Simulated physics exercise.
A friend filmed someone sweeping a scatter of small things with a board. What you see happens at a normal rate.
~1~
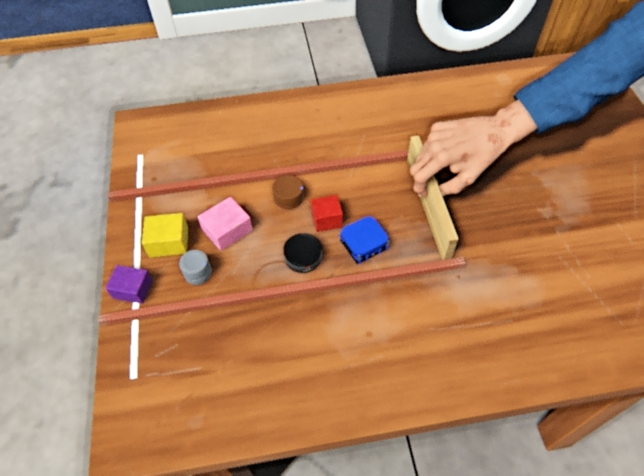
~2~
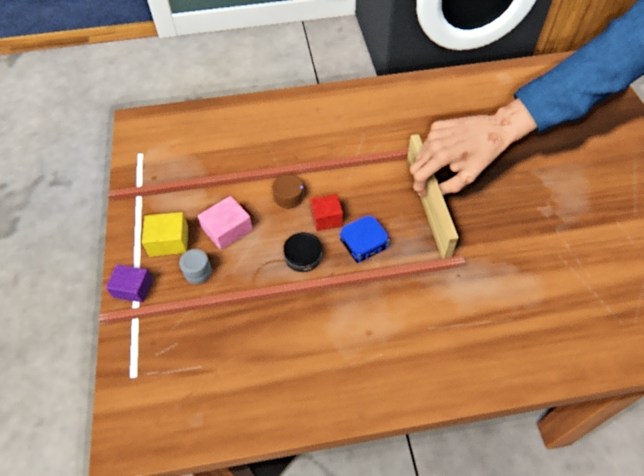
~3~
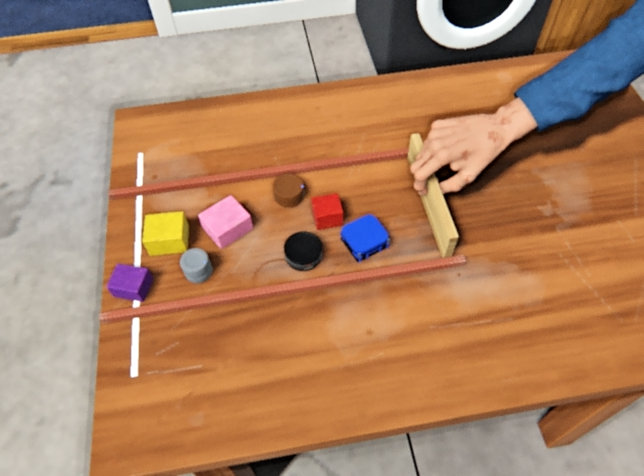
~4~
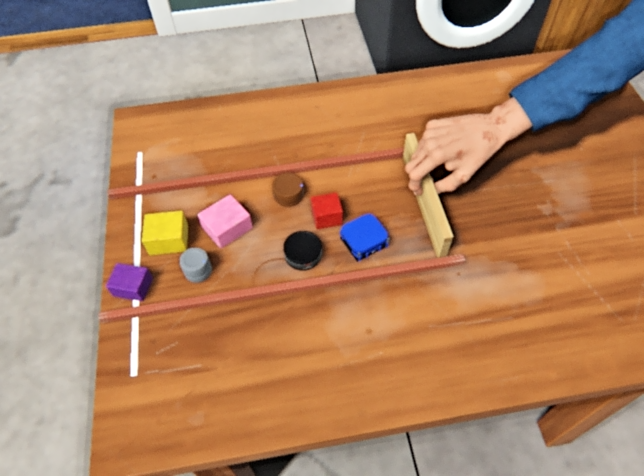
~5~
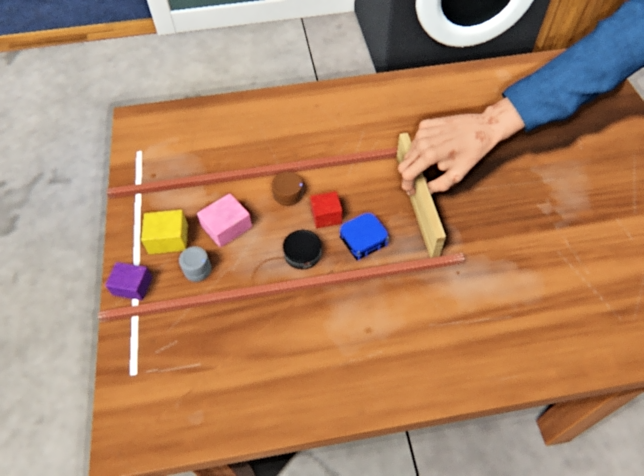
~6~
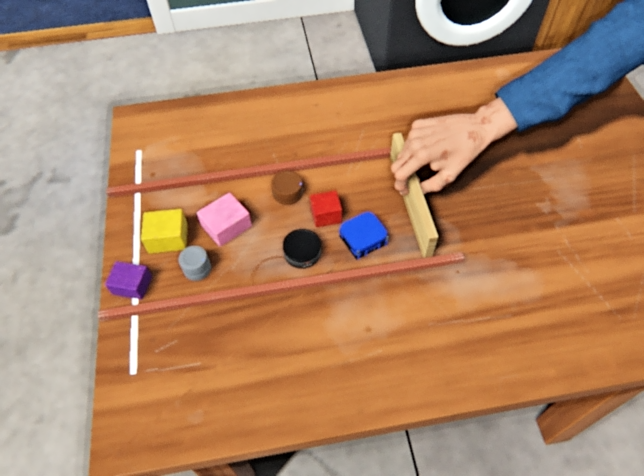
At first, a hand holds a wooden board upright at the right end of two reddish strips on a table, with small colourful blocks and round pieces scattered to its left. Then the hand slides the board slightly left, still short of the blue piece, while the scattered things stay in place.
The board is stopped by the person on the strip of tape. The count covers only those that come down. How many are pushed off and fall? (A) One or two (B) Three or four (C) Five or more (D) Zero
Five or more.
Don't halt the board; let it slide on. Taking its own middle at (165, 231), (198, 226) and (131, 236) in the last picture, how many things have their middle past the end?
Past-the-end tally - position 1: 3, position 2: 1, position 3: 5.
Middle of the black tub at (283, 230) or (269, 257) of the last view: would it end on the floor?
Place by place, it goes off; goes off.
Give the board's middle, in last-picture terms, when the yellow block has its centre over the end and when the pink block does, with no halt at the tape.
The middle is at (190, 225) when it's the yellow block, and at (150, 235) when it's the pink block.
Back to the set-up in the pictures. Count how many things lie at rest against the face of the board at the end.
It's touching 3 at the end.
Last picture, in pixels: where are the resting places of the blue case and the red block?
Roughly at (115, 269) and at (120, 240), in that order.
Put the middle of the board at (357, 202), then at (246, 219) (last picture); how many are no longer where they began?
At first I count 1, and then 8.
Early on, none off yet; purple block at rest near (129, 280); yellow block at rest near (165, 231); grey lid at rest near (195, 263).
A while later, none off yet; purple block travelled about its own width near (102, 286); yellow block travelled about its own width near (132, 237); grey lid travelled well along near (131, 271).
Finally, the number that fall off is five or more; lost, black tub, pink block, grey lid, yellow block and purple block.
